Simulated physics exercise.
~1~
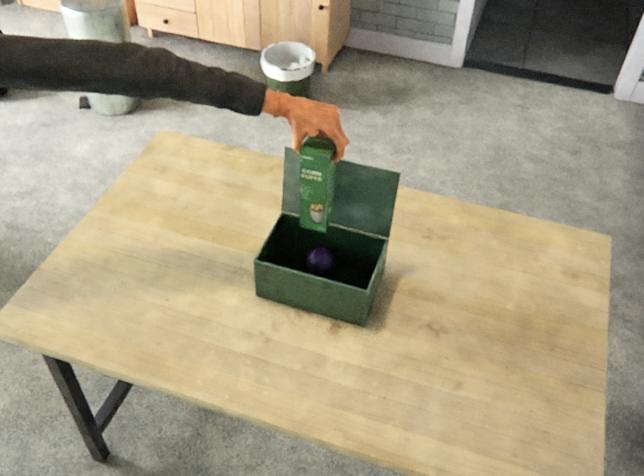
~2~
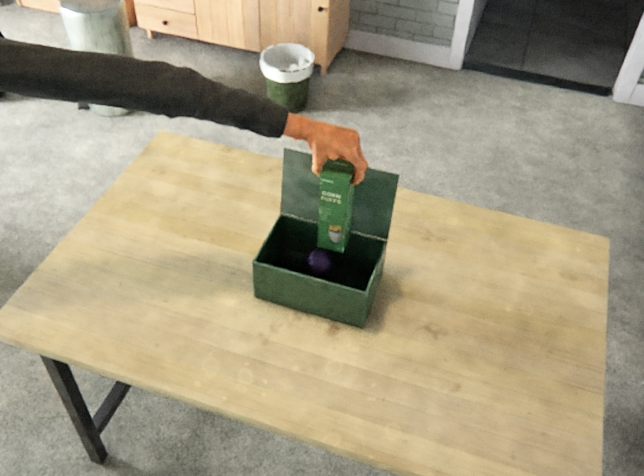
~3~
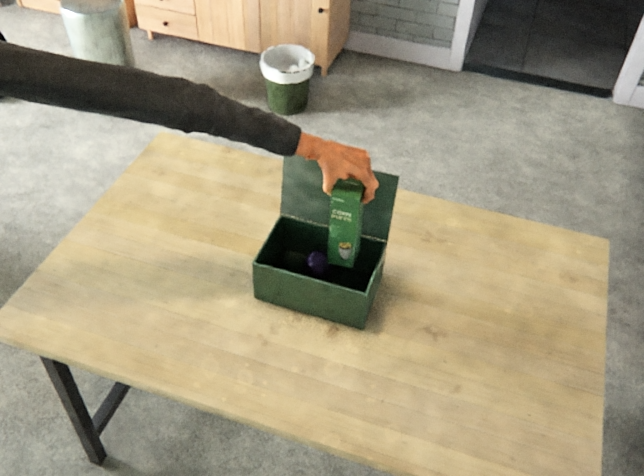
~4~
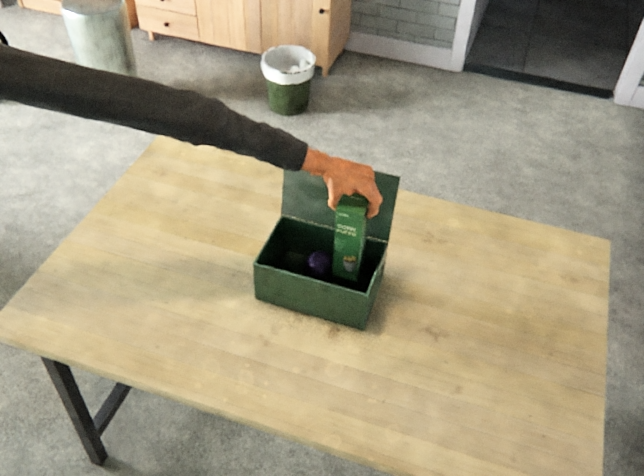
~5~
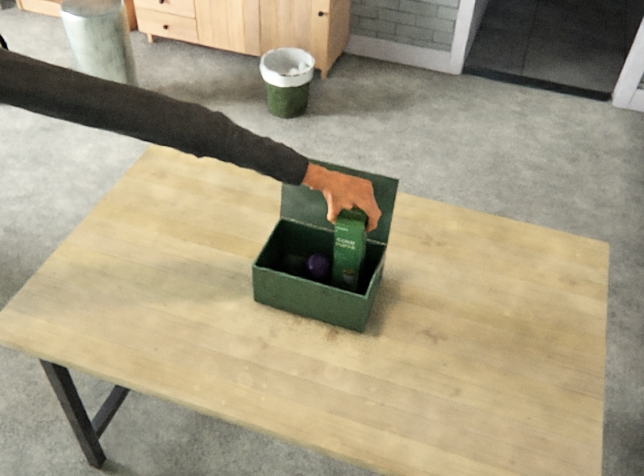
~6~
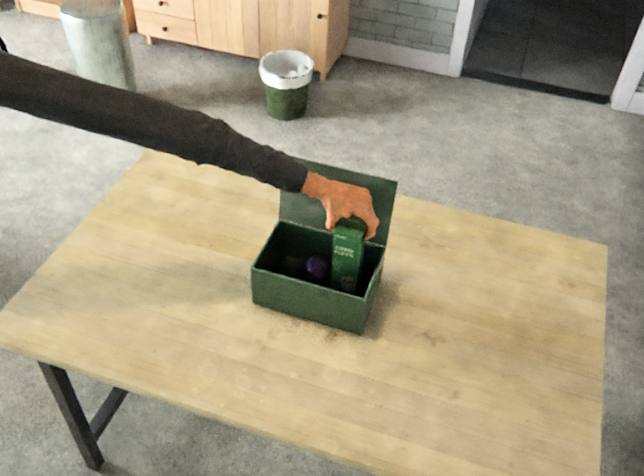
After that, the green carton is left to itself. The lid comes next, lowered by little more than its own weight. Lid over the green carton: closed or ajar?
Ajar.
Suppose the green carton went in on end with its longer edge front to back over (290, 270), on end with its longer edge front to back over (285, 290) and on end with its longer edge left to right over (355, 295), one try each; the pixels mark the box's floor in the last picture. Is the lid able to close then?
First - not shut; second - not shut; third - not shut.
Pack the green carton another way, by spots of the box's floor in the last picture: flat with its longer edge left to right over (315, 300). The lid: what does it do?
Then the lid comes down fully.
Then, 1.60 s later than the last frame, lid 68° above the rim; green carton tilted by 6° near (347, 260).
Then, 2.00 s later than the last frame, lid 34° above the rim; green carton tilted by 33° near (341, 277).
When it is over, lid 28° above the rim; lying over in the box, green carton; purple ball as before. End places, in pixels of the last picture, green carton near (344, 275).
